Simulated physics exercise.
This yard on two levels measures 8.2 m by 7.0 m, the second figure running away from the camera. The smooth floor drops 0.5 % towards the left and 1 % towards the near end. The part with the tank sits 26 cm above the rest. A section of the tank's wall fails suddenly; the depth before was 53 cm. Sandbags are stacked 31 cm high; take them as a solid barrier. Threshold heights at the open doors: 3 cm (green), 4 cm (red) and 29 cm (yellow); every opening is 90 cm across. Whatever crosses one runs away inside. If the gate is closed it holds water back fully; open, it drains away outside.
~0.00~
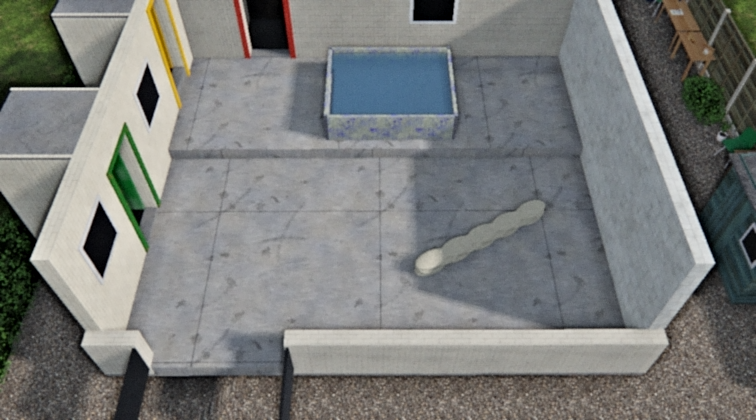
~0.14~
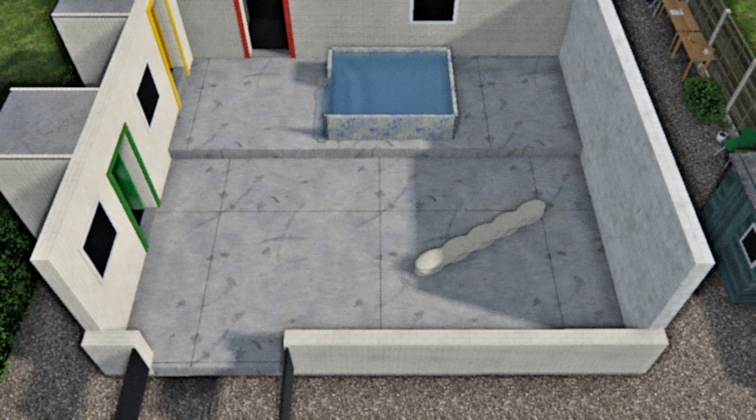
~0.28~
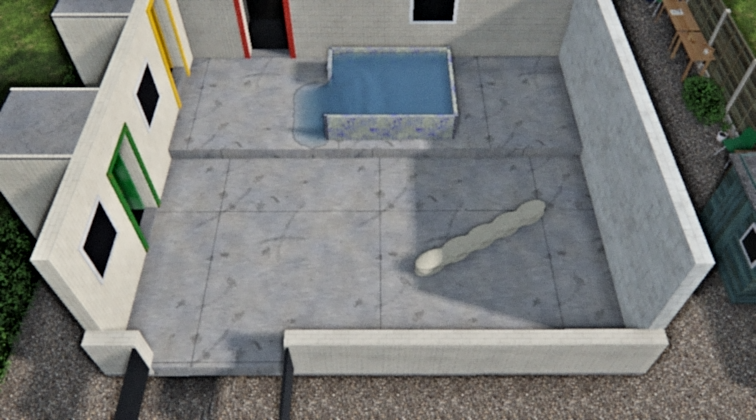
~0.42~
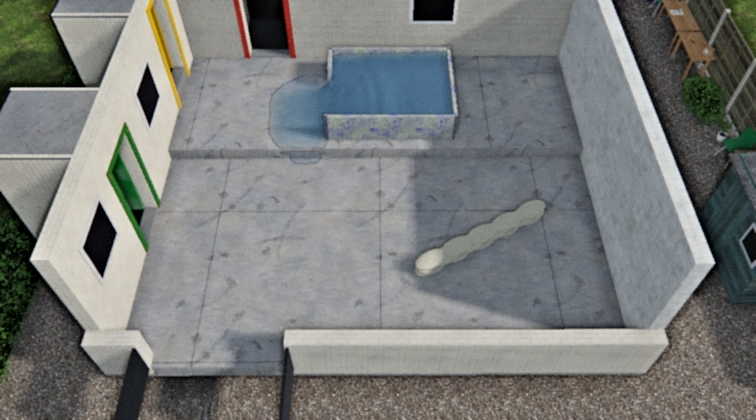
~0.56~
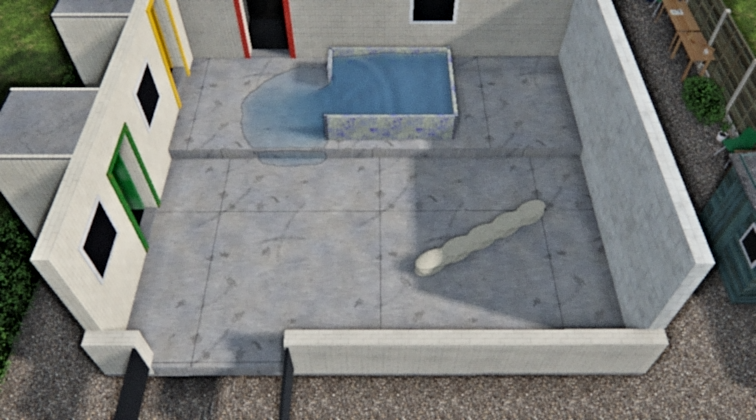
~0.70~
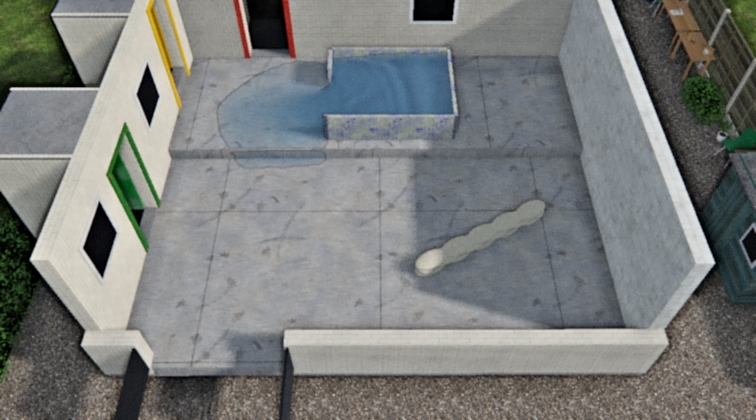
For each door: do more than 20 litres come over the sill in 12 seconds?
The water let in: At the green door it goes over the limit; at the red door it goes over the limit; at the yellow door it stays under the limit.
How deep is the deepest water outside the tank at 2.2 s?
Up to some 30 cm.
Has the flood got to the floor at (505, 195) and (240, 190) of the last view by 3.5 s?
In that order: Dry, flooded.
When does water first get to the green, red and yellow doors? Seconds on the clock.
Green 1.8 s, red 1.0 s, yellow 1.1 s.
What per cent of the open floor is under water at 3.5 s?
Some 30 per cent of it.
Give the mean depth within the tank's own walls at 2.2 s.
About 29 cm.
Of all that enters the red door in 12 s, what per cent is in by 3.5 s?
Some 5 per cent by then.
After 1.4 s water covers 20 % of the floor and is deepest (30 cm) near (325, 131); green door not reached, red door 4 cm at the sill, 0 L in, yellow door 20 cm at the sill, 0 L in.
After 2.2 s water covers 25 % of the floor and is deepest (30 cm) near (191, 67); green door 12 cm at the sill, 2 L in, red door 3 cm at the sill, 0 L in, yellow door 23 cm at the sill, 0 L in.
After 3.5 s water covers 30 % of the floor and is deepest (28 cm) near (121, 353); green door 11 cm at the sill, 51 L in, red door 9 cm at the sill, 3 L in, yellow door 22 cm at the sill, 0 L in.
After 7.0 s water covers 45 % of the floor and is deepest (16 cm) near (121, 353); green door 8 cm at the sill, 111 L in, red door 6 cm at the sill, 32 L in, yellow door 12 cm at the sill, 0 L in.
After 12.0 s water covers 60 % of the floor and is deepest (11 cm) near (121, 353); green door 5 cm at the sill, 147 L in, red door 4 cm at the sill, 36 L in, yellow door 3 cm at the sill, 0 L in.
